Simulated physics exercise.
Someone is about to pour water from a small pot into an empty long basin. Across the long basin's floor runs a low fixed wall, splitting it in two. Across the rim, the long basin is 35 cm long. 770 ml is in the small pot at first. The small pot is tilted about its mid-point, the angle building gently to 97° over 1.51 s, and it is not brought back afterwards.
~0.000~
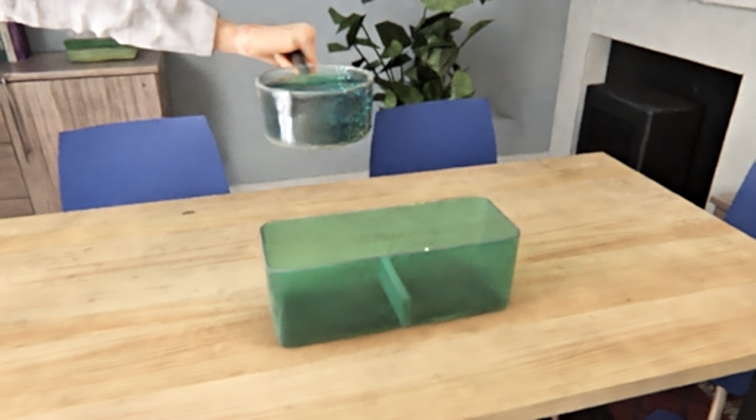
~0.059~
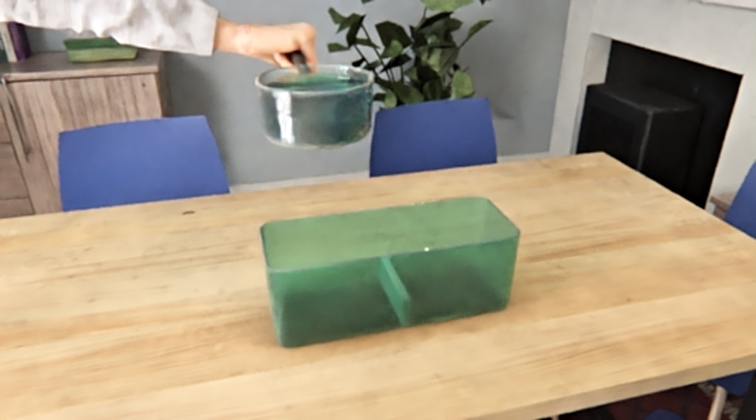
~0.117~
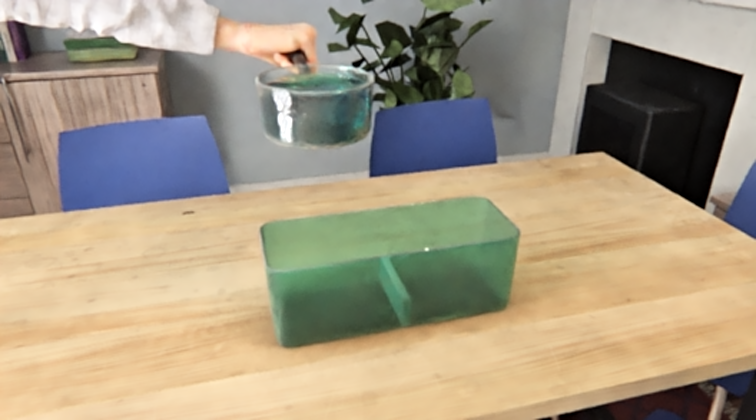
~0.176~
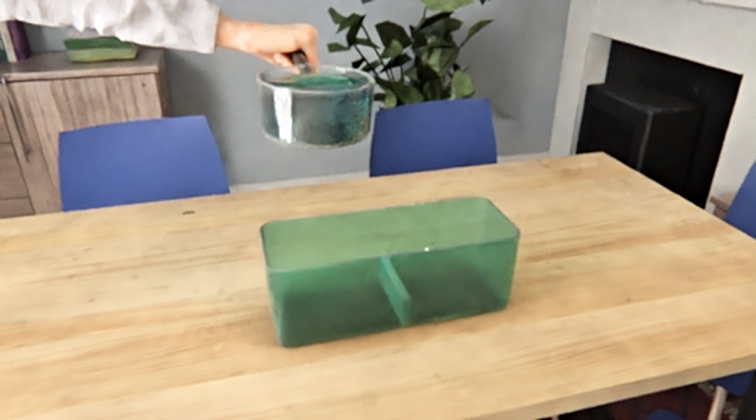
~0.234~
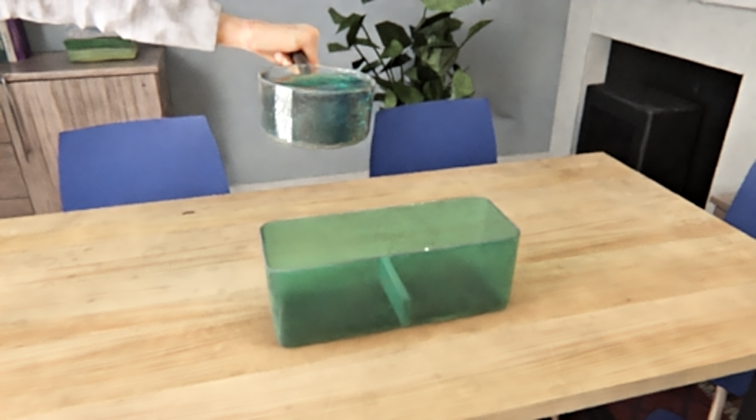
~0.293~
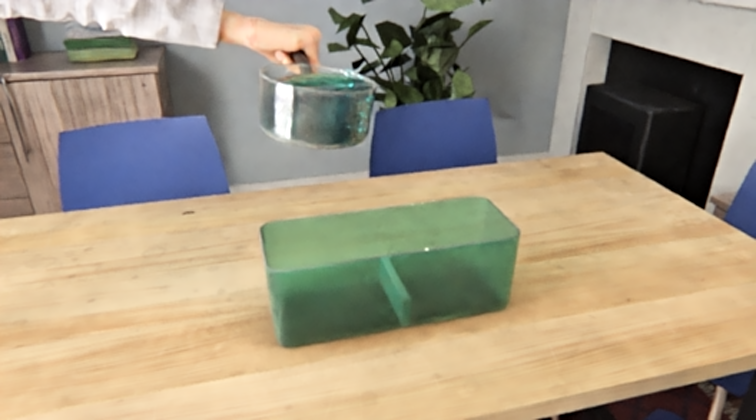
Hand holding a small clear pot of water above a divided green basin on a wooden table, tilting it slightly rightward.
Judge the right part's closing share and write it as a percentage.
I would judge it at 87 per cent.
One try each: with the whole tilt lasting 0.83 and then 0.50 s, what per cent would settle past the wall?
About 85 %, then about 80 %.
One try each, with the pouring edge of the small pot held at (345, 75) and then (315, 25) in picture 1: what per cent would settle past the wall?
Respectively 70 and 50 %.
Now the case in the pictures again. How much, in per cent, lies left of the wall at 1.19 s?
Around 3 in a hundred.
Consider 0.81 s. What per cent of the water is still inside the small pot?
Remaining: Near 62 % of the total.
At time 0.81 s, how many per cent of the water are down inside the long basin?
Around 10%.
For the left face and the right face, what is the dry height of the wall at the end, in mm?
42 mm left, 12 mm right.
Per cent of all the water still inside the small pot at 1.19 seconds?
Around 14 in a hundred.
Then, 0.81 s in, the tilt is 54° and 61 per cent is still to pour, 1 is left of the wall and 9 right of it.
Then, 1.19 s in, the tilt is 86° and 14 per cent is still to pour, 3 is left of the wall and 69 right of it.
Then, 1.58 s in, the tilt is 97° and 1 per cent is still to pour, 9 is left of the wall and 86 right of it.
Then, 2.01 s in, the tilt is 97° and 0 per cent is still to pour, 12 is left of the wall and 87 right of it.
Finally, 12 per cent lies left of the wall, 87 right of it and 1 outside.
